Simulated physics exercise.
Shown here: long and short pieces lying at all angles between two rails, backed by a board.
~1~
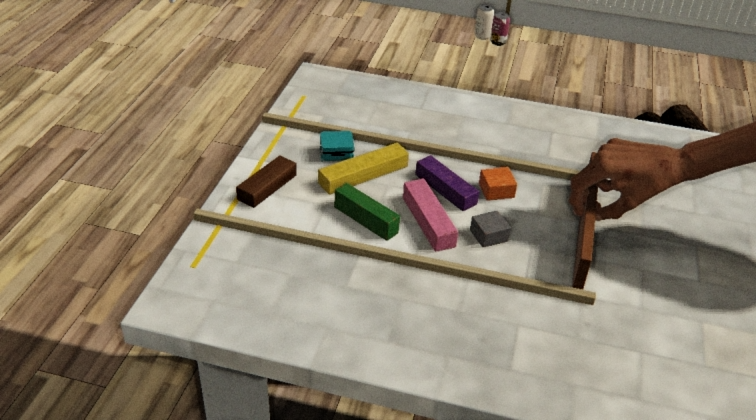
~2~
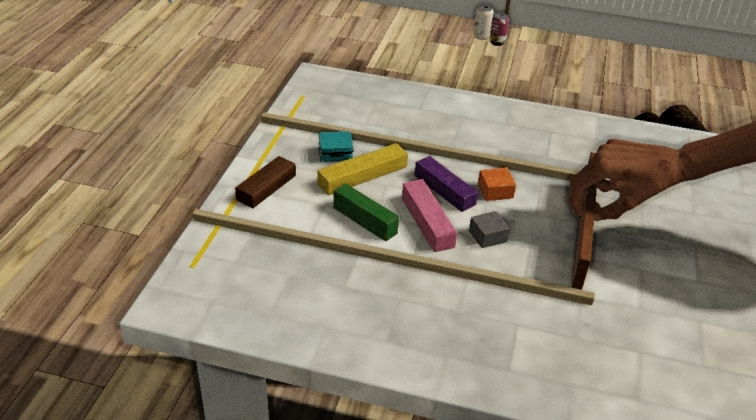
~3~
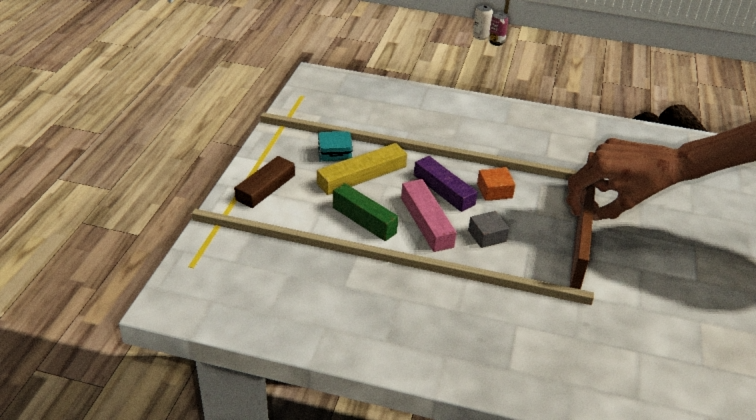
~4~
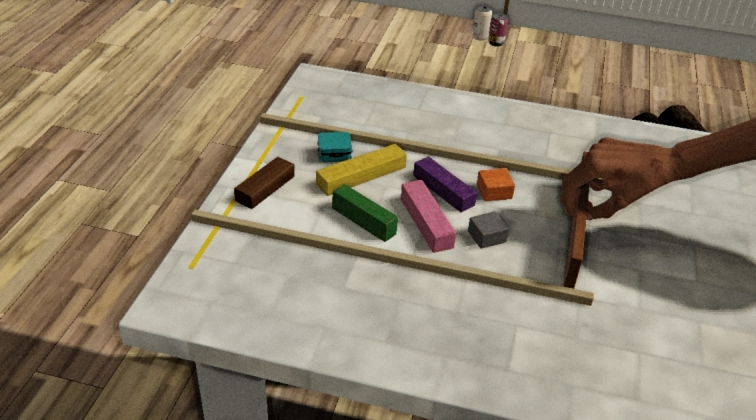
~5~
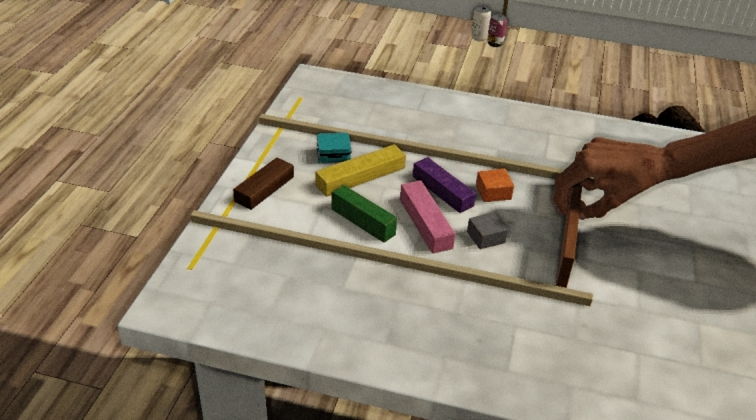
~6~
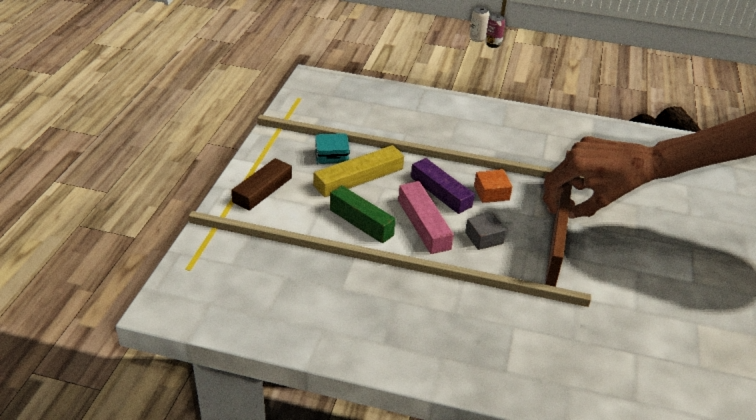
A hand holding a reddish-brown board upright at the right end of two rails stays almost still at first, then slides it slowly a short way left between them. The coloured long and short pieces, lying at various angles between the rails, keep their arrangement, with a gap still separating them from the board.
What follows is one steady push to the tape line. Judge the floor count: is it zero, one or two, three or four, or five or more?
In this one, a crowd of five or more spills over.
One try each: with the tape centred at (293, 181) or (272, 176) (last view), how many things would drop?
Tallies: 2, 4.
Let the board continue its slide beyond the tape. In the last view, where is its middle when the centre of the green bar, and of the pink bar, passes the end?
The green bar gives roughly (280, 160), the pink bar roughly (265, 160).
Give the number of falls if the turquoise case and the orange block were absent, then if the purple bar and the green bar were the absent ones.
You'd count 4 the first time and 4 the second time.
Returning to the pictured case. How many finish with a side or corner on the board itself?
At rest, 2 are in contact.
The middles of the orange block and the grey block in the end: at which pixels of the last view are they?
The first near (257, 134), the second near (225, 177).
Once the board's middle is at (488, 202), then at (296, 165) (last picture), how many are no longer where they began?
One spot: 2. Other spot: 8.
Early on, none off yet; brown stick at rest near (263, 184); turquoise case at rest near (332, 150); yellow bar at rest near (360, 171).
A while later, none off yet; brown stick travelled a little near (239, 180); turquoise case travelled well along near (272, 132); yellow bar travelled about its own width near (285, 151).
Finally, the number that fall off is five or more; lost, purple bar, pink bar, green bar, yellow bar, turquoise case and brown stick.
